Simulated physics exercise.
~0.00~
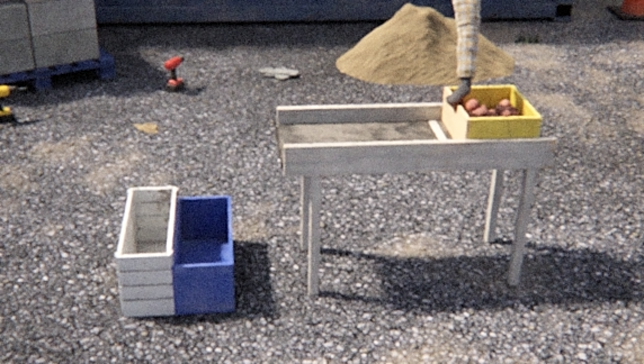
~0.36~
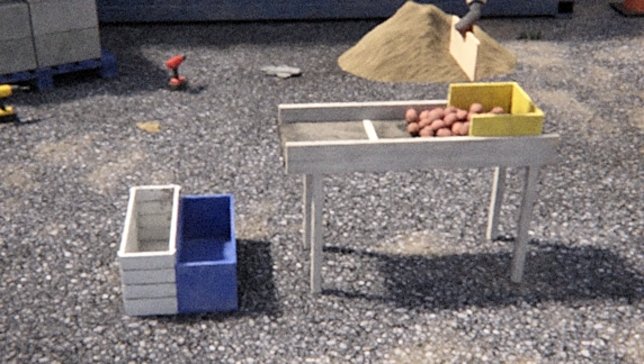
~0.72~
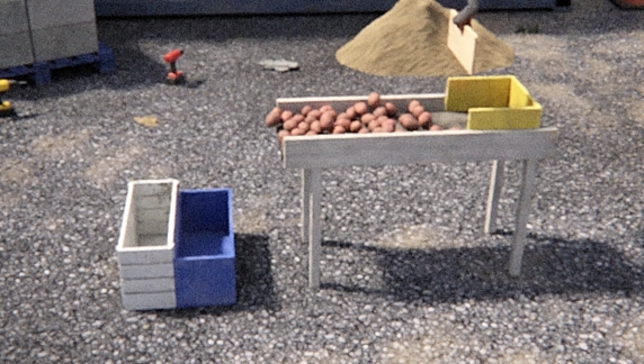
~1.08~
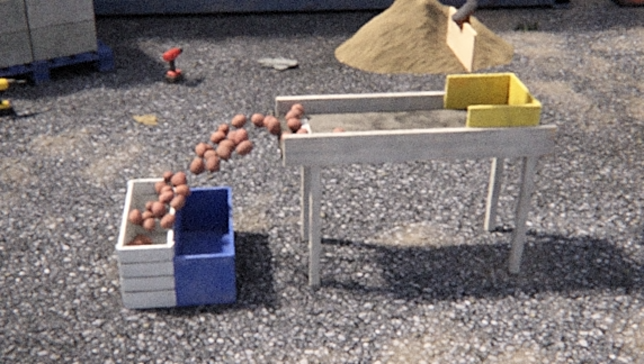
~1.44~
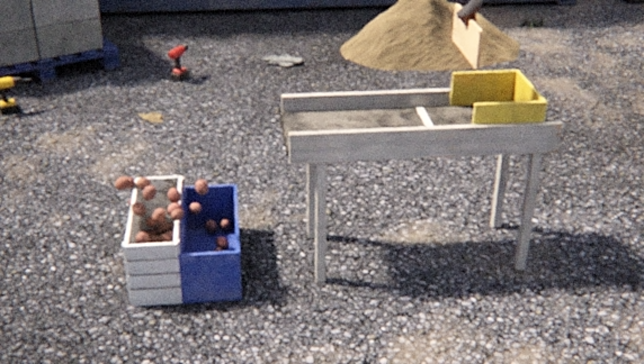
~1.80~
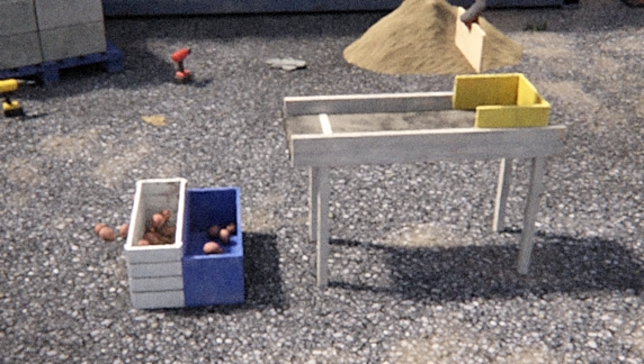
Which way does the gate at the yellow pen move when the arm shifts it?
The gate moves up, lifted clear of the yellow pen by the arm.
